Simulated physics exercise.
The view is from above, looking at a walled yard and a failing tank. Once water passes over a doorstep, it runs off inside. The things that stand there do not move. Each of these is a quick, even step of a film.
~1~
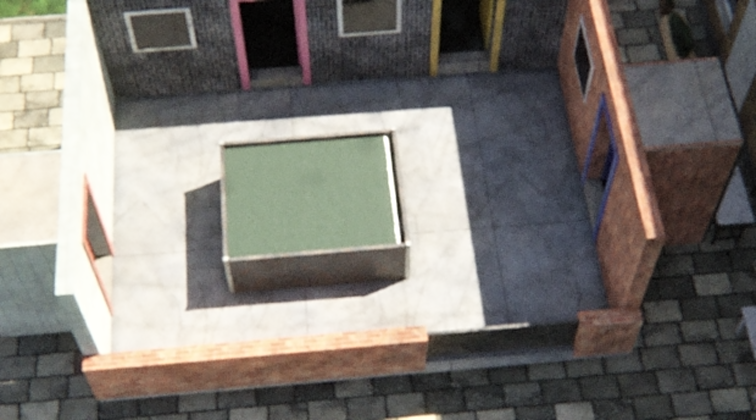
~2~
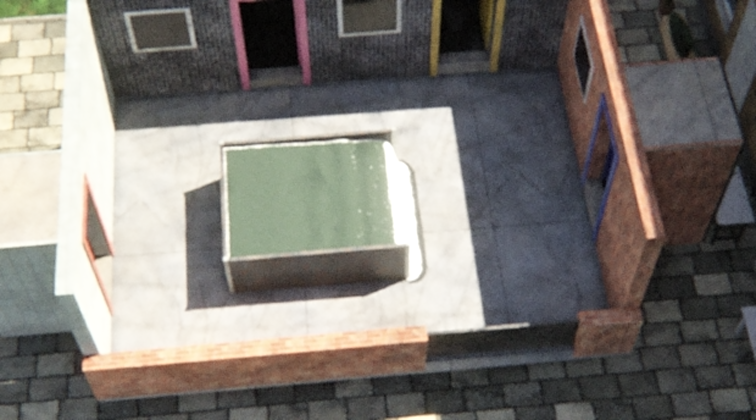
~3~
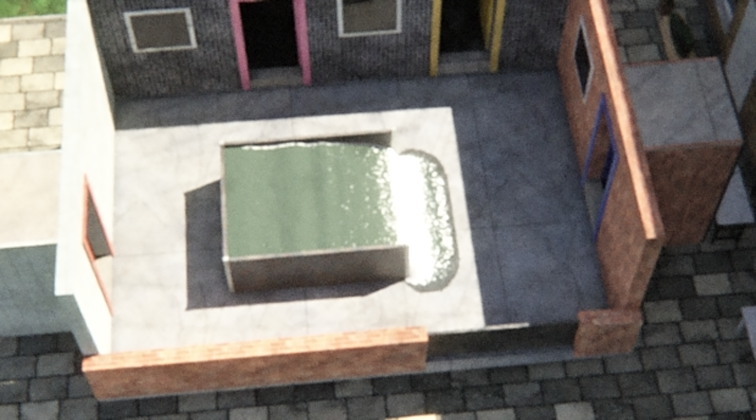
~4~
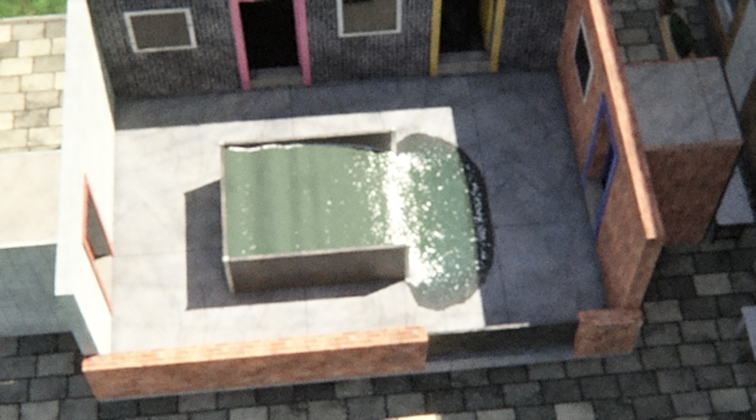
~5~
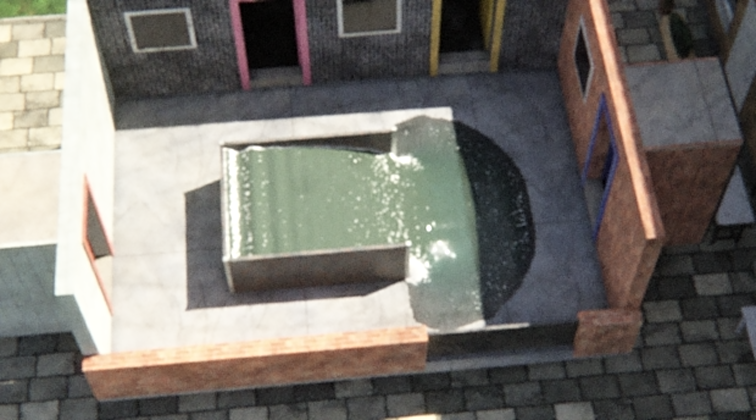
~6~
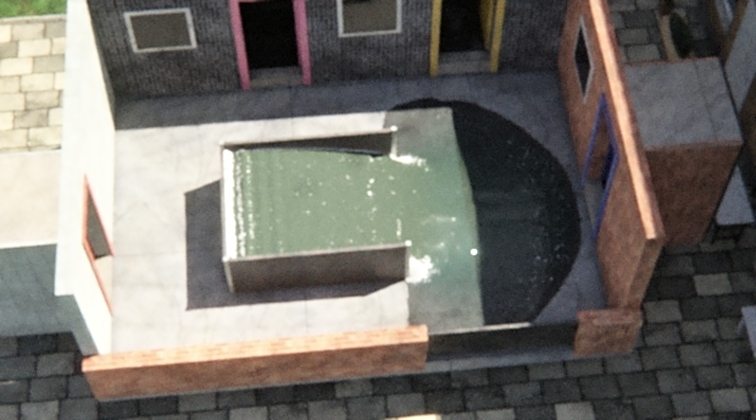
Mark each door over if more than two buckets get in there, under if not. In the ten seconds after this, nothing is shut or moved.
Yellow door - under; blue door - over; red door - over; pink door - under.
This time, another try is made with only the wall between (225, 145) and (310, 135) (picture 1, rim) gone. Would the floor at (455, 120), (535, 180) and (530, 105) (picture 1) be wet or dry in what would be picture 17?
Taking the points in order: Swamped, unwetted and swamped.
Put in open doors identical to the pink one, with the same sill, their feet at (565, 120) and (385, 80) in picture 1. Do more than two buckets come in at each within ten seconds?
So the first tops it, and then the second doesn't reach it.
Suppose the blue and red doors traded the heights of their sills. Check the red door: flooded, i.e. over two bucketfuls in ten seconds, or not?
Well, the red door ends up short.
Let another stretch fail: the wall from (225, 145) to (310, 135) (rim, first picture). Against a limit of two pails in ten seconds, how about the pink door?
As I see it, the pink door surpasses the limit.
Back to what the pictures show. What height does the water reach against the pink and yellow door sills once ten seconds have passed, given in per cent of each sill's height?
I reckon it's around 60 and then 40 per cent.
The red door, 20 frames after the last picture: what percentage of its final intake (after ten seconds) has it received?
My figure is 0 in a hundred.
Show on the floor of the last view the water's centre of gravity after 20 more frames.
About (469, 208) in the last view.
A moment on, water covers 40 % of the floor; the yellow door wet at the sill, nothing in, the blue door far over two buckets in, the red door not reached, the pink door not reached.
Next, water covers 40 % of the floor; the yellow door wet at the sill, nothing in, the blue door far over two buckets in, the red door not reached, the pink door not reached.
Then, water covers 60 % of the floor; the yellow door wet at the sill, nothing in, the blue door far over two buckets in, the red door not reached, the pink door not reached.
Later, water covers 95 % of the floor; the yellow door wet at the sill, nothing in, the blue door far over two buckets in, the red door under two buckets in, the pink door wet at the sill, nothing in.
In the end, water covers 95 % of the floor; the yellow door wet at the sill, nothing in, the blue door far over two buckets in, the red door far over two buckets in, the pink door wet at the sill, nothing in.
